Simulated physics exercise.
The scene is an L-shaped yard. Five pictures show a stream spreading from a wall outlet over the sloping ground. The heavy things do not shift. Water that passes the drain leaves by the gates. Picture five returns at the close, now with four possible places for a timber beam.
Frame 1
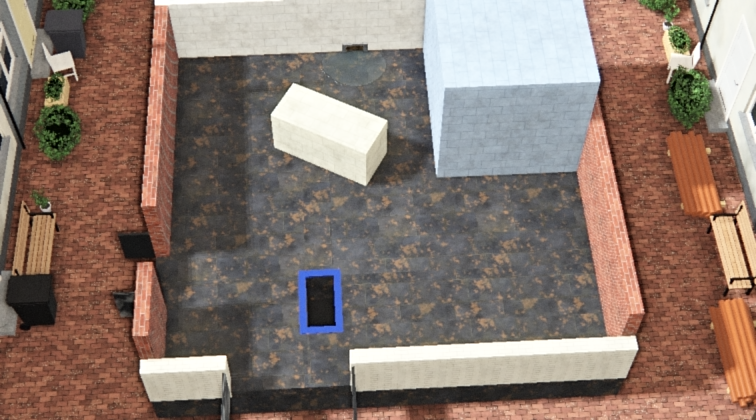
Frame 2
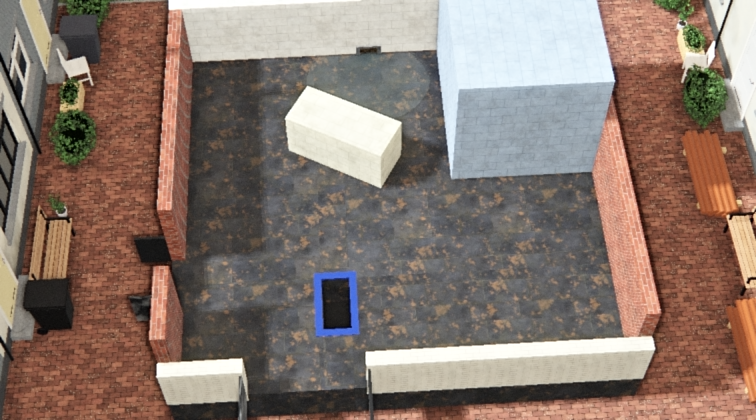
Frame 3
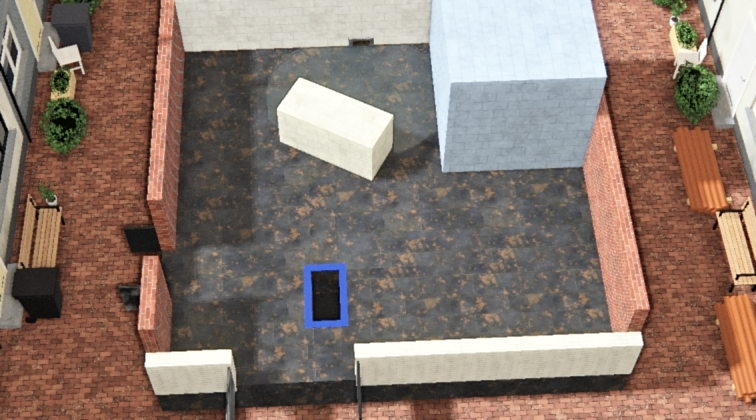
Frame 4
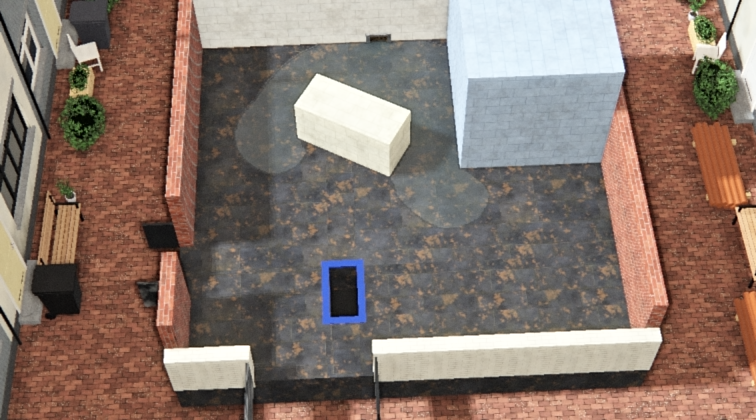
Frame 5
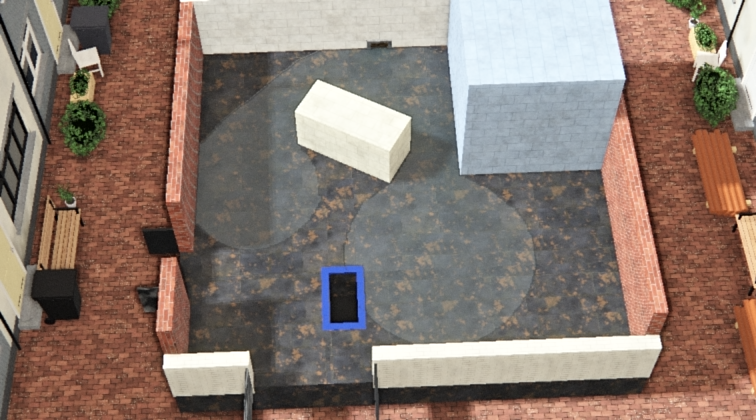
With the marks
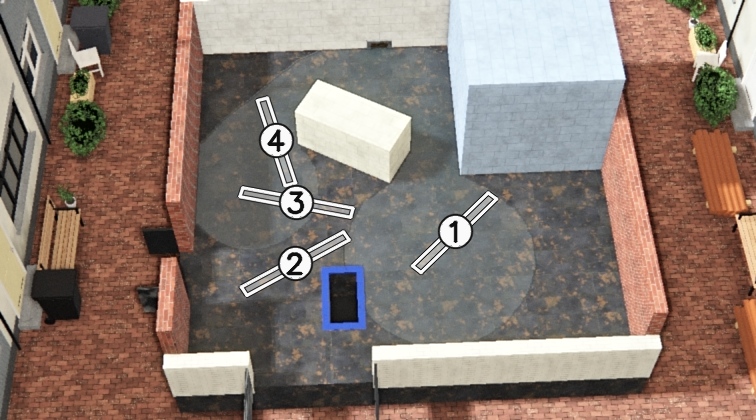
At first, a small sheet of water lies by the opening in the back wall of a dark-floored, walled yard, seen from above as the view shifts slightly. The water spreads around both sides of the cream block, then widens into broad patches, while the blue-edged gully stays dry.
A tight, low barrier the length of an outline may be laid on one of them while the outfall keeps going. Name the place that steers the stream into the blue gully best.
It is 1.
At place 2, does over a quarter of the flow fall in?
No, it does not.
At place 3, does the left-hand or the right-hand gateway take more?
The right gate.
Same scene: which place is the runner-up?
4.
On the marked copy, 1 from (416, 269) to (492, 196); 2 from (244, 291) to (346, 235); 3 from (241, 192) to (351, 212); 4 from (262, 99) to (290, 184).
For place 1, about 44 % of the stream runs into the blue gully, about 51 % out by the gates.
For place 2, about 15 % of the stream runs into the blue gully, about 80 % out by the gates.
For place 3, about 19 % of the stream runs into the blue gully, about 75 % out by the gates.
For place 4, about 27 % of the stream runs into the blue gully, about 66 % out by the gates.
